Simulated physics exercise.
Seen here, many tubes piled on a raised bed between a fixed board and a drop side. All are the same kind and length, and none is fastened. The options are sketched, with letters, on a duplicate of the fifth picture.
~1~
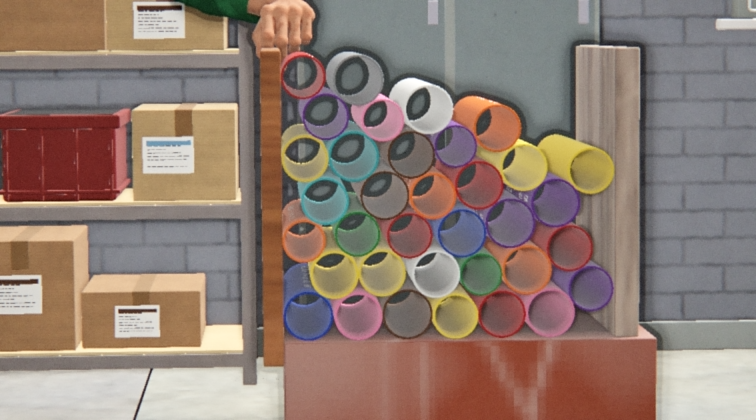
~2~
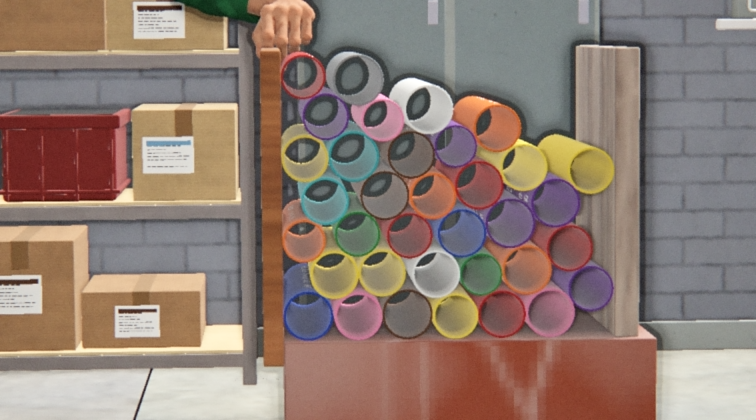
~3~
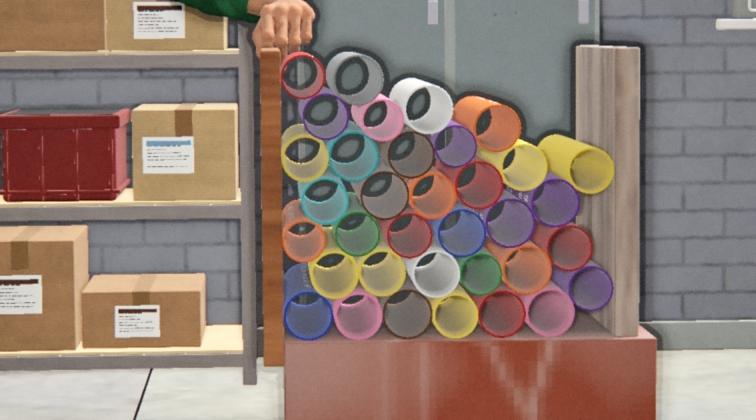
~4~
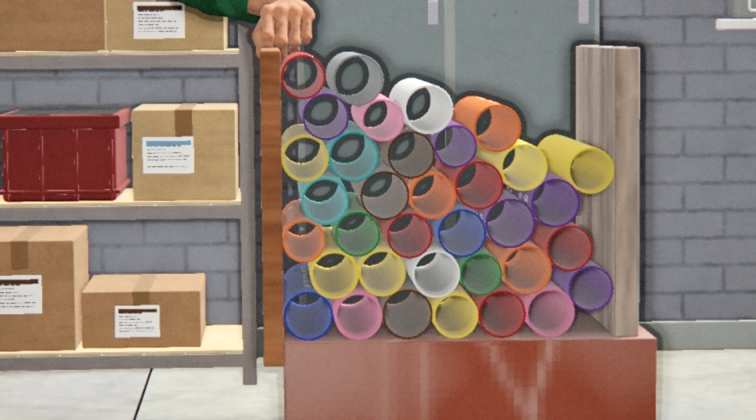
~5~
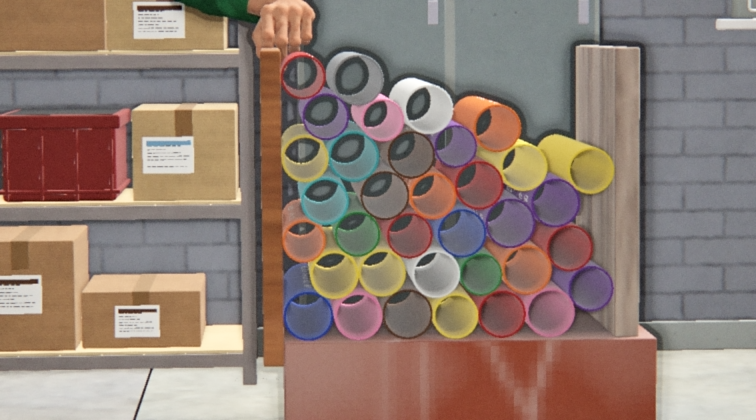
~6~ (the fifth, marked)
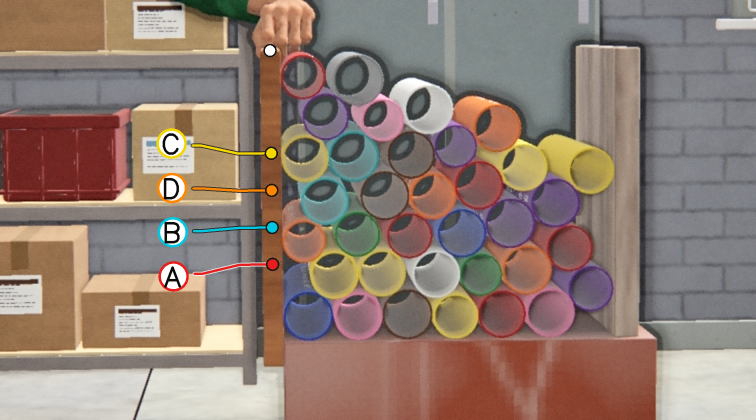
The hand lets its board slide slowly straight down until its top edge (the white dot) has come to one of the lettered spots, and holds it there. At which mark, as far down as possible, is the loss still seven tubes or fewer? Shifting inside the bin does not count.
No lower than A.
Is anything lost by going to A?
At A: Yes.
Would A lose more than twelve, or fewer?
It loses fewer than twelve.
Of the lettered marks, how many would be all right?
The number is four.
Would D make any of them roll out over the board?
Yes, at D.
On the copy, A at (273, 265); B at (272, 227); C at (272, 153); D at (272, 190); the white dot at (270, 50).
On A. First, top of the board (281, 141).
Then, top of the board (282, 242).
Finally, top of the board (283, 264), about four out over the board.
By contrast, B about four out over the board; C one out over the board; D one out over the board.
